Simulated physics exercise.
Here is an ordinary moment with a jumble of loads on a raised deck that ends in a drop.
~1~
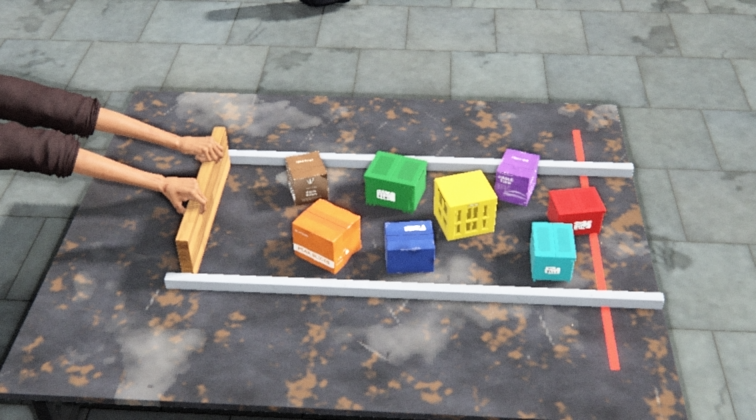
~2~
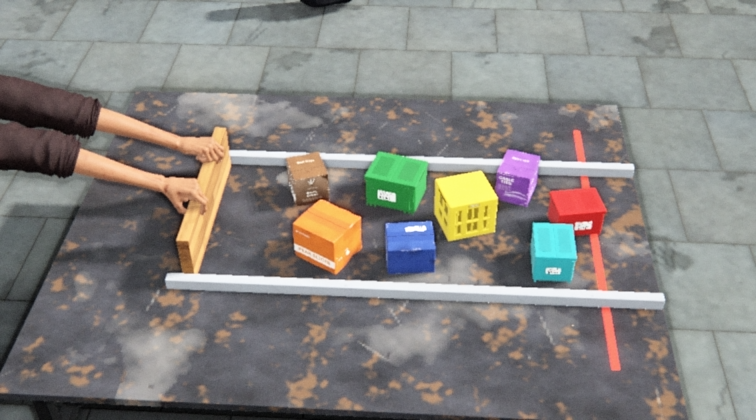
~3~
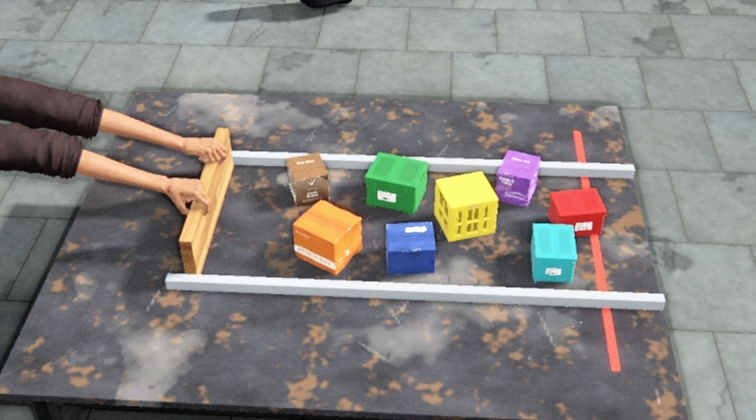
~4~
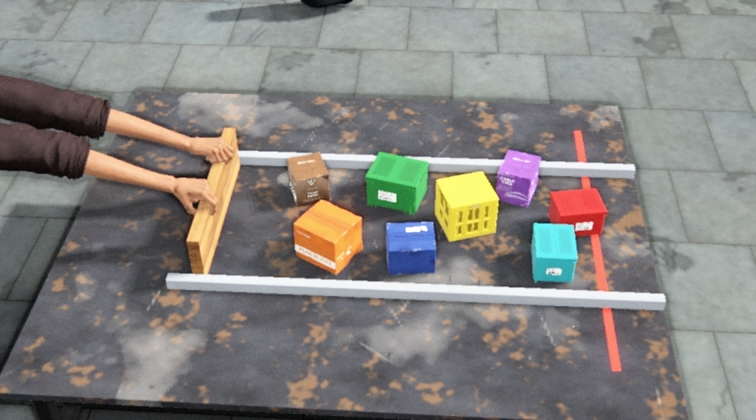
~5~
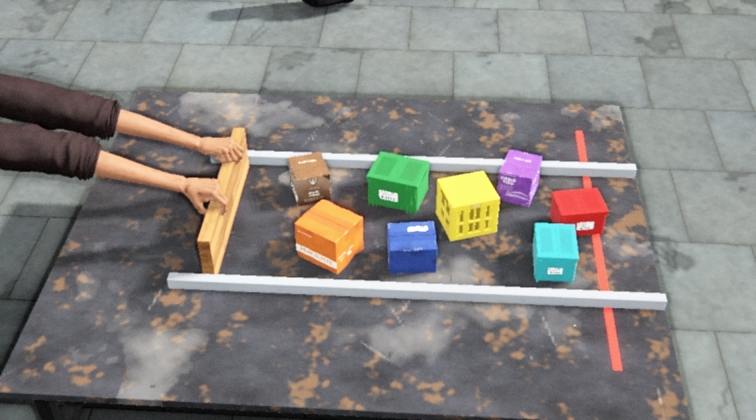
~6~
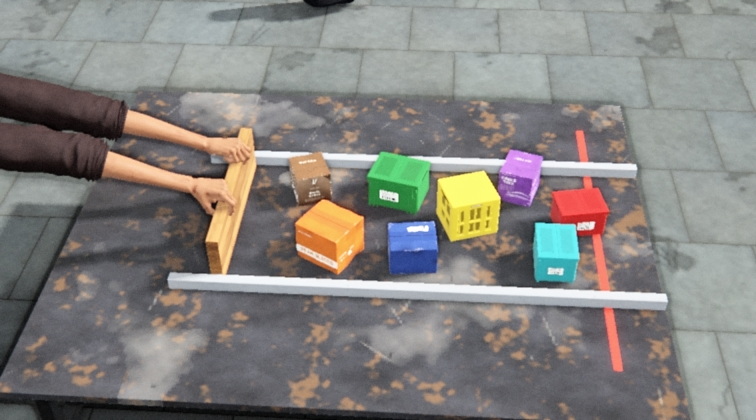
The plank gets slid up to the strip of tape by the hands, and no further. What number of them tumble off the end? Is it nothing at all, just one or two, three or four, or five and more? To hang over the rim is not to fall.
The count that fall off is at least five.
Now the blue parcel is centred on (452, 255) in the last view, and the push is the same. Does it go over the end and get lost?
Observed: The blue parcel does not remain.
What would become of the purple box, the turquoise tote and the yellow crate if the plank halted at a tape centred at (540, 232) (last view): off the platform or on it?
Looking at each in turn, the purple box is gone, the turquoise tote is gone, and the yellow crate is still there.
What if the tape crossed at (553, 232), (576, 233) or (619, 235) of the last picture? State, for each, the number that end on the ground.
Those tries give 3, 4 and 6.
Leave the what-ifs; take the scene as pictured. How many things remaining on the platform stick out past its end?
Counting them gives 0.
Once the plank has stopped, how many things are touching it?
My count gives 2.
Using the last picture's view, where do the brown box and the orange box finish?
They come to rest around (611, 193) and (629, 245).
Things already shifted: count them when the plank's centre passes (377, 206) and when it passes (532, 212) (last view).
Counts: 4 and 8.
A little later, none off yet; red tote at rest near (578, 214); turquoise tote at rest near (555, 253); purple box at rest near (520, 178).
Next, none off yet; red tote at rest near (578, 214); turquoise tote at rest near (555, 253); purple box shifted a little near (541, 176).
Later still, none off yet; red tote shifted about its own width near (635, 219); turquoise tote shifted well along near (651, 260); purple box shifted well along near (629, 180).
When it is over, the number that fall off is five or more; down, green tote, blue parcel, yellow crate, purple box, turquoise tote and red tote.
